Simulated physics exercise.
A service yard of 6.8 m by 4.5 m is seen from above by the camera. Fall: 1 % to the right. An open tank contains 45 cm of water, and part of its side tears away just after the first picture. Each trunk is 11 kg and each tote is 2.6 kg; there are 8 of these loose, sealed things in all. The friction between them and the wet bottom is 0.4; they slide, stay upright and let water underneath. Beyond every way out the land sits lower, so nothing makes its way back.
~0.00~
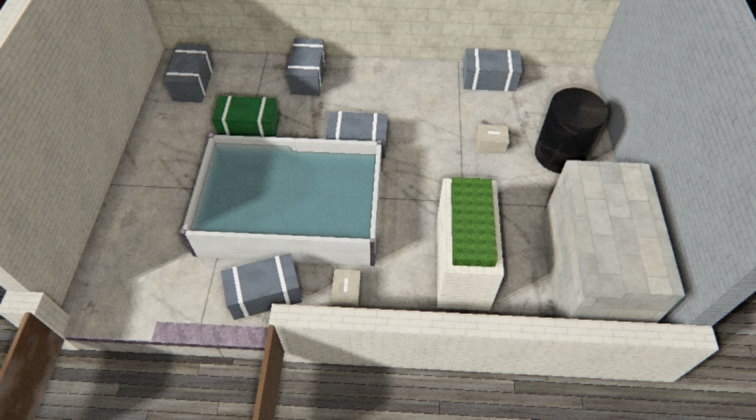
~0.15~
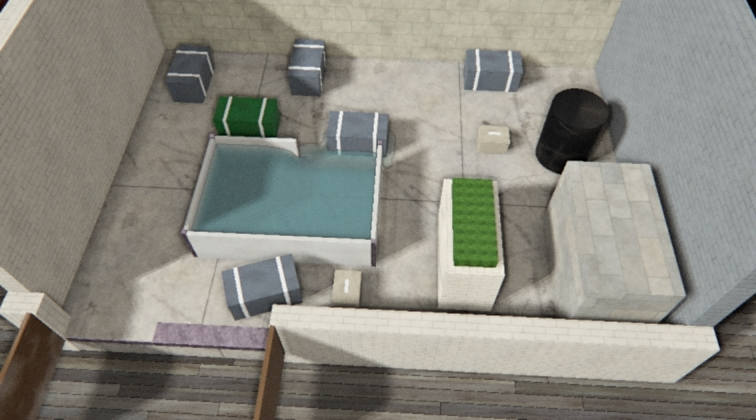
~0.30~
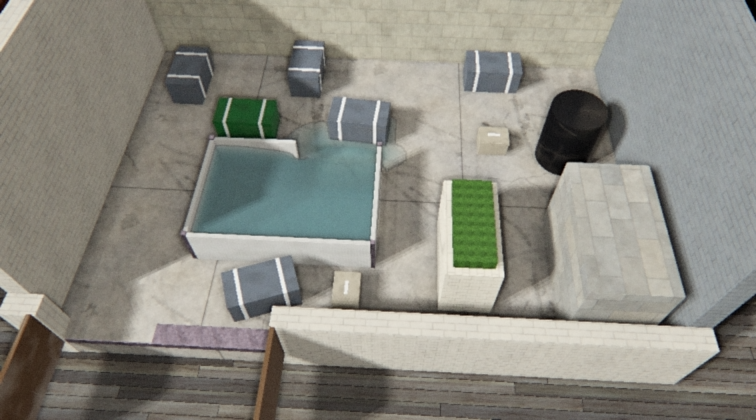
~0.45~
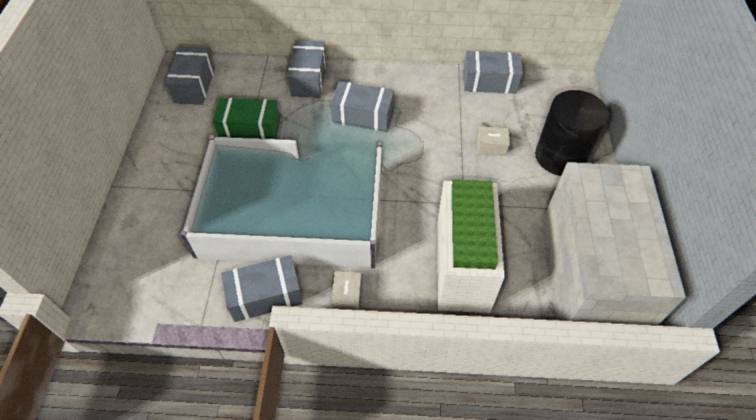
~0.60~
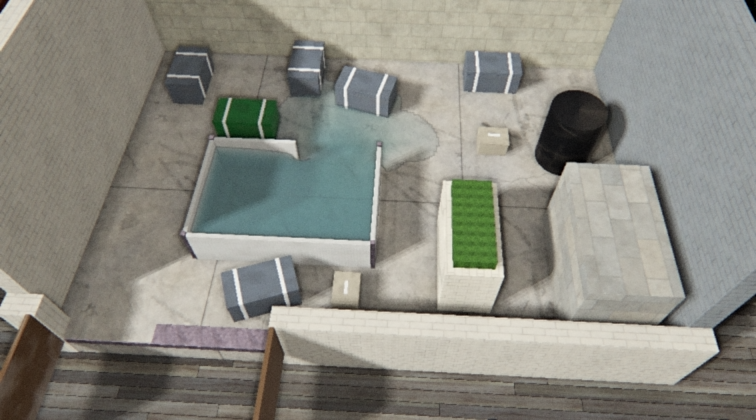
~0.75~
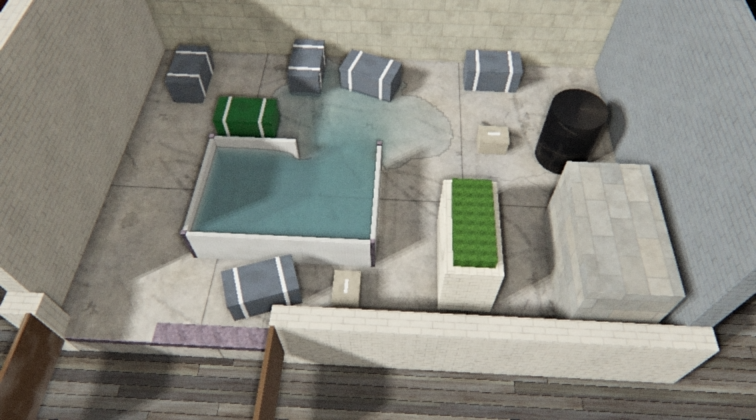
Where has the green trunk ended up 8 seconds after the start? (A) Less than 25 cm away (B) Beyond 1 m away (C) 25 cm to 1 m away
25 cm to 1 m away (C).
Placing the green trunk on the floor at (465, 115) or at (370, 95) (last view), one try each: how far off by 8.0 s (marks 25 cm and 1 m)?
Well, it gets swept off on the first try and gets swept off on the second.
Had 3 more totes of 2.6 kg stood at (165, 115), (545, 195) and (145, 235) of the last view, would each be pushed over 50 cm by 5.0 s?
In order: Above it, below it, below it.
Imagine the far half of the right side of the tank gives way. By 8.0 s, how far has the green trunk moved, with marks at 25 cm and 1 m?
The green trunk remains in place.
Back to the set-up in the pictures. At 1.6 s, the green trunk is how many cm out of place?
Roughly 0 cm.
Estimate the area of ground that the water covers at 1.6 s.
Somewhere about 10.0 m2, give or take.
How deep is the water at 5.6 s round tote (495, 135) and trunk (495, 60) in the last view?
Depths: Near 3 cm, then near 12 cm.
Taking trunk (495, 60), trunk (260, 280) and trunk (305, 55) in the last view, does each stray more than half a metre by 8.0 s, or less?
In that order: More, under, past it.
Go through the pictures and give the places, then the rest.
In the first frame, the green trunk at (244, 109), on the bottom; water covers 2.9 m2; 0 of 8 have shifted.
In the second frame, the green trunk at (245, 109), on the bottom; 3.3 m2 under water; 0 of 8 have shifted.
In the third frame, the green trunk at (245, 111) rests on the ground; water covers 3.9 m2; 1 of 8 have shifted.
In the fourth frame, the green trunk at (245, 111) rests on the ground; water covers 4.7 m2; 1 of 8 have shifted.
In the fifth frame, the green trunk at (244, 111), on the bottom; 5.6 m2 under water; 1 of 8 have shifted.
In the sixth frame, the green trunk at (244, 109) rests on the ground; 6.6 m2 under water; 1 of 8 have shifted.
After 1.6 s the green trunk is near (244, 109), 0.0 m from its start, aground; 0 of 8 are out; 1 afloat.
After 3.6 s the green trunk is near (243, 113), 0.1 m from its start, aground; 0 of 8 are out; 2 afloat.
After 5.6 s the green trunk is near (243, 115), 0.1 m from its start, aground; 0 of 8 are out; 3 afloat.
After 8.0 s the green trunk is near (268, 130), 0.5 m from its start, afloat; 1 of 8 are out; 5 afloat.
